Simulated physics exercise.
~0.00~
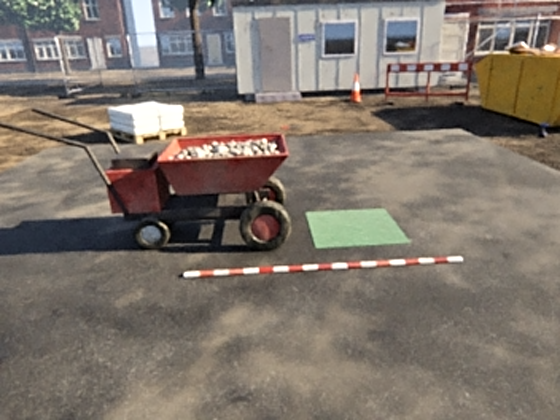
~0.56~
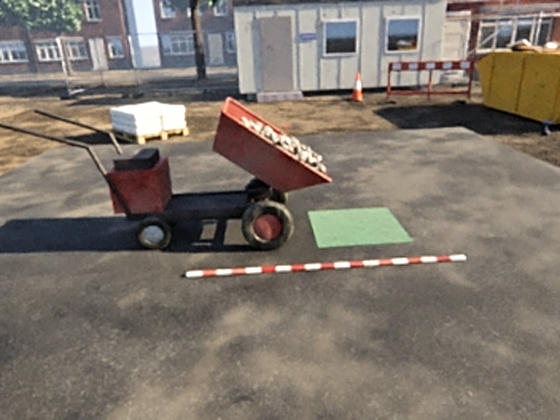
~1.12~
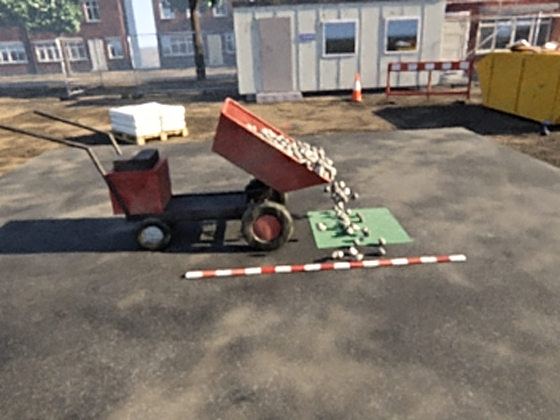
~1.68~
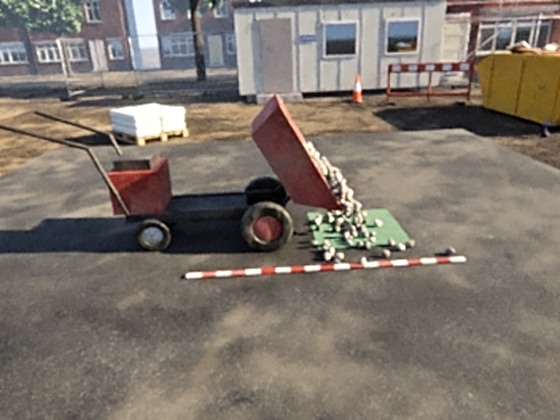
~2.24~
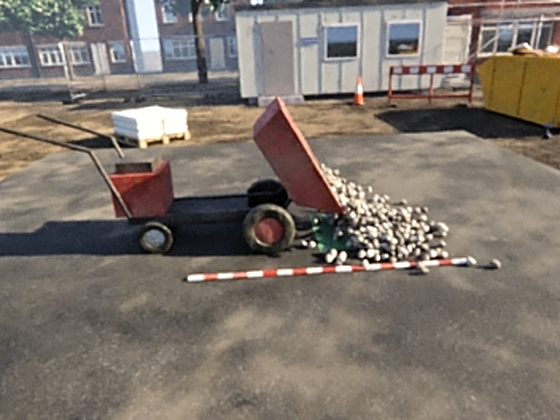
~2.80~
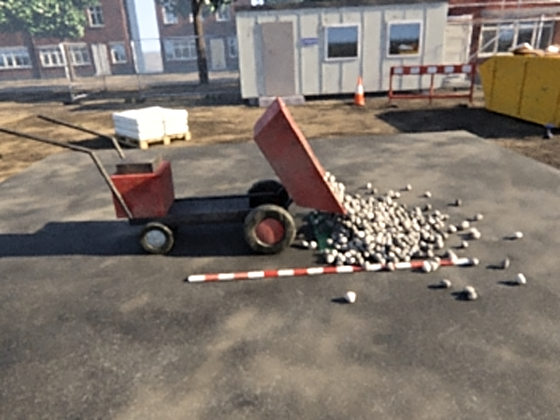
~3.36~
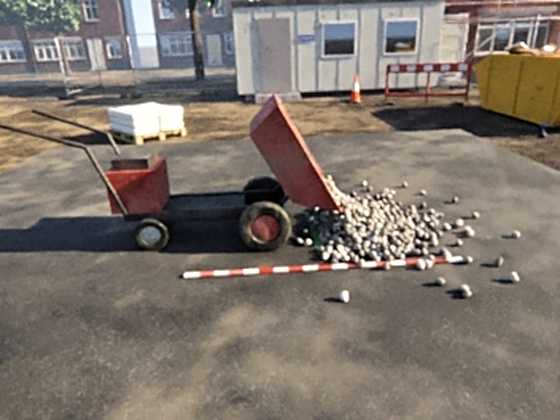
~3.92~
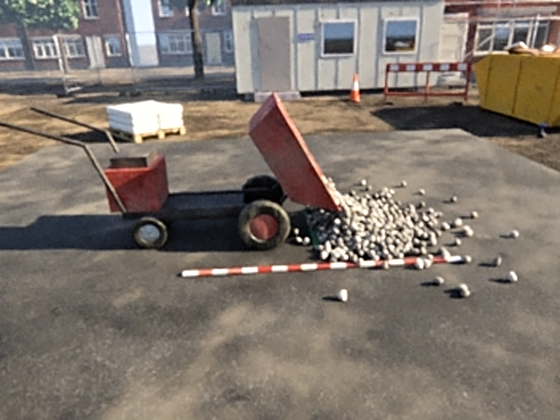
The footage shows a red motor barrow tipping its skip of pale cobbles forward in two stages, spilling them rightward over a green sheet beside a red and white striped pole, until most lie in a heap covering the sheet, with some scattered beyond and the skip still raised.
